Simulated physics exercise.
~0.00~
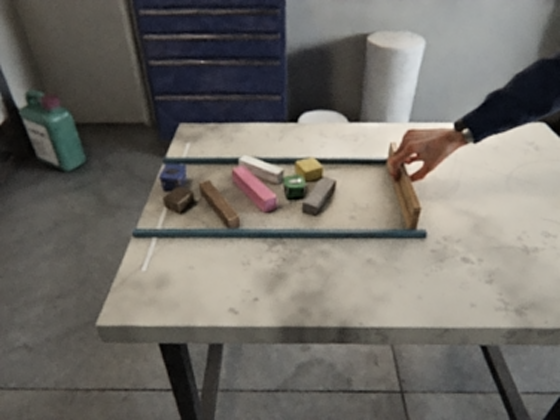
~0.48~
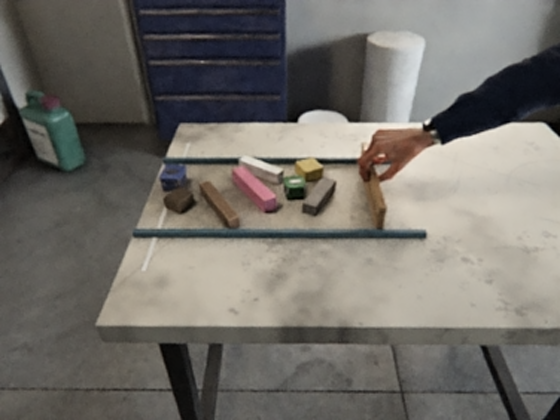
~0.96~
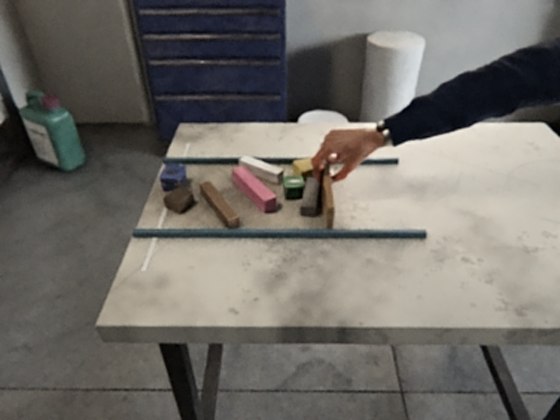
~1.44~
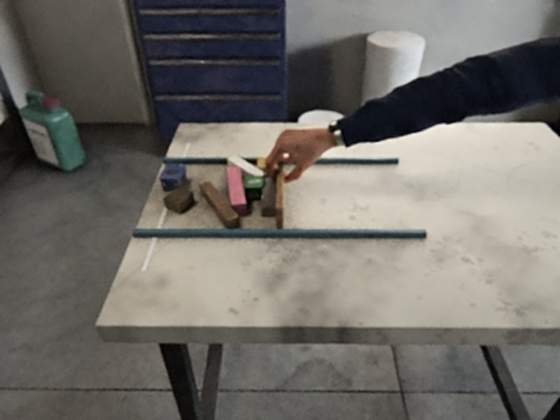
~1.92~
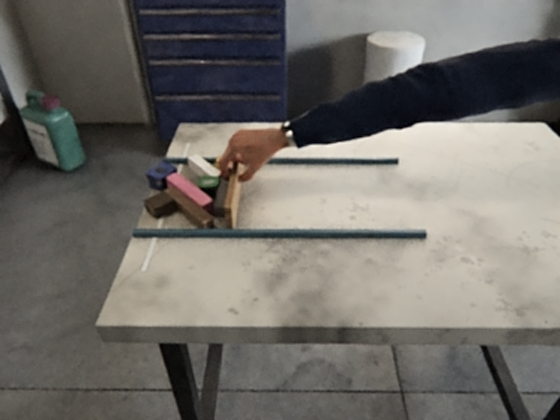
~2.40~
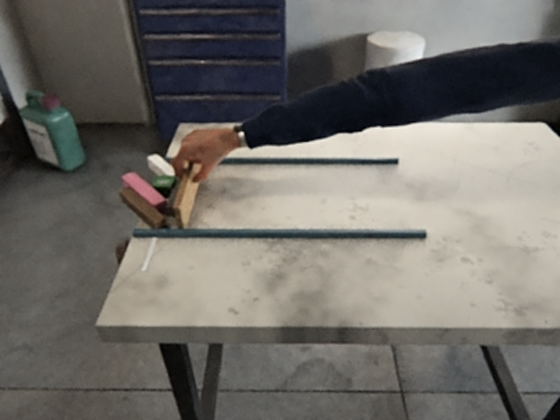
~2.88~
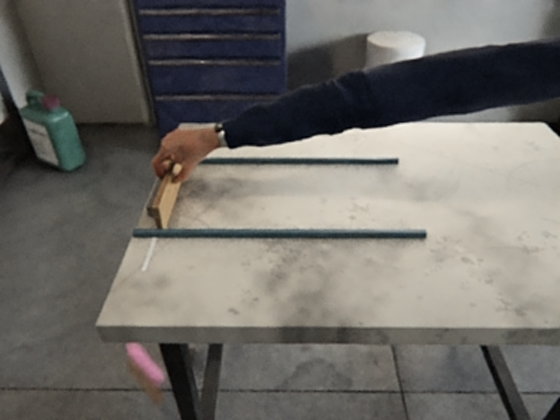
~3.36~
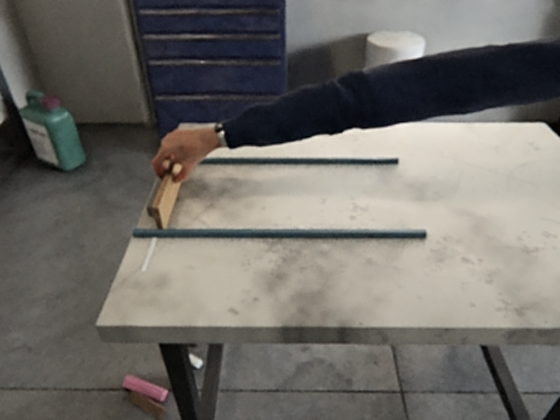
A hand slides a board left along the table, sweeping colourful blocks off the end.
